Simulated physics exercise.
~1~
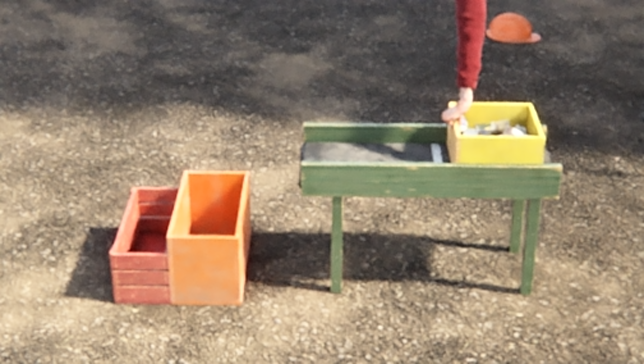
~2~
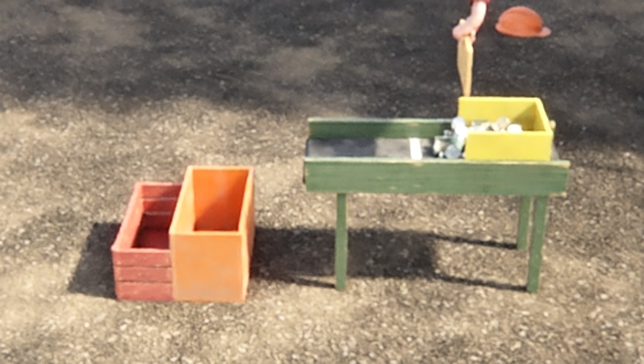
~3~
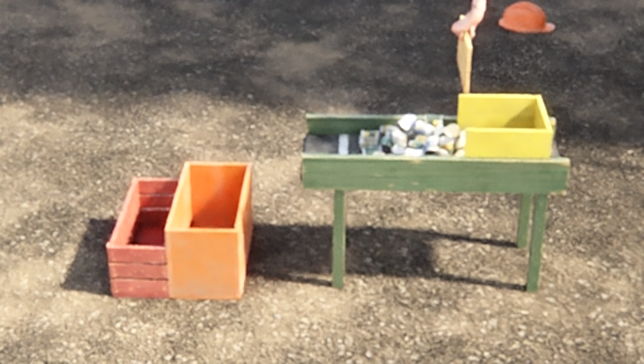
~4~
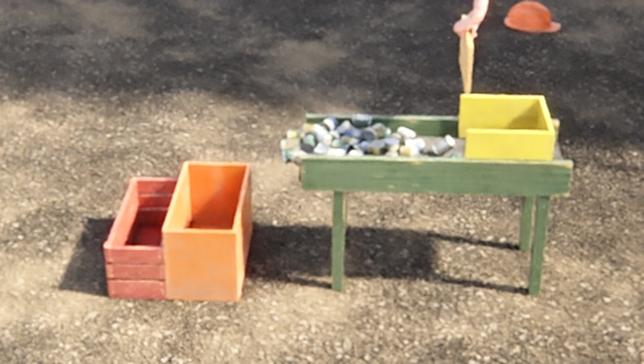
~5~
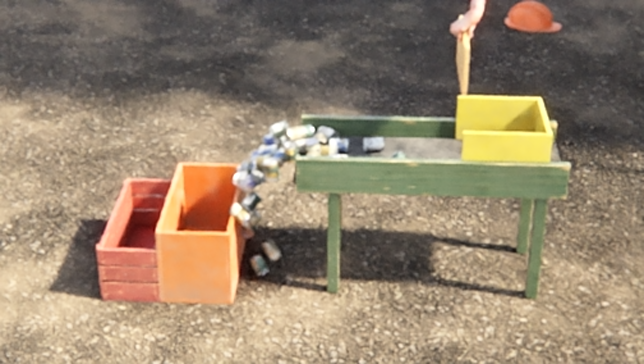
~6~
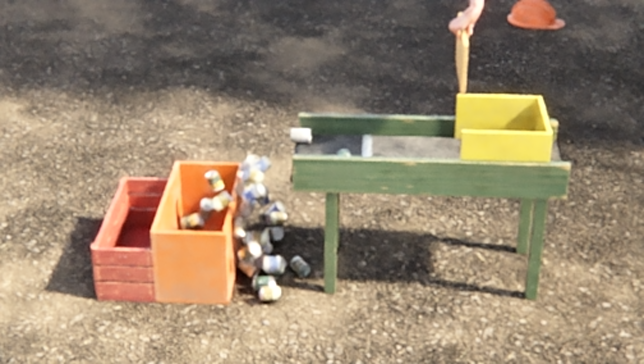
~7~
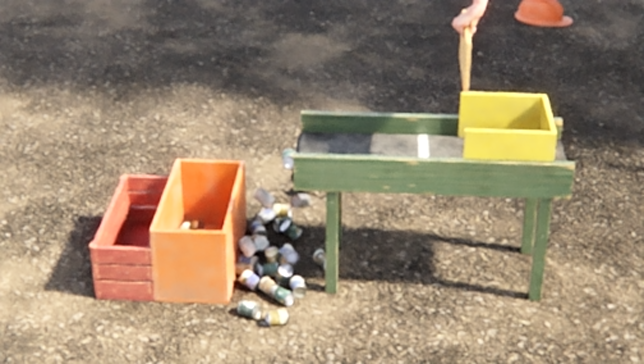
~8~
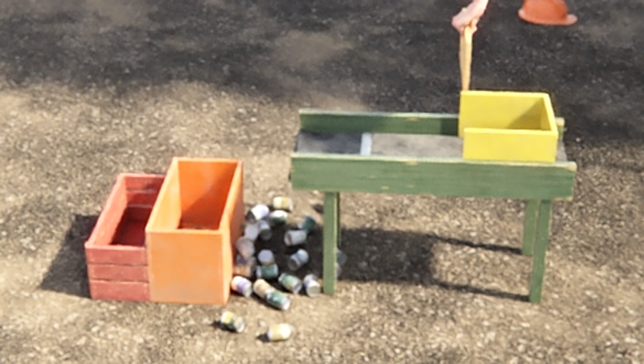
Small tins riding a green conveyor leftward from a yellow pen, some dropping into an orange tub, most piling on the ground.
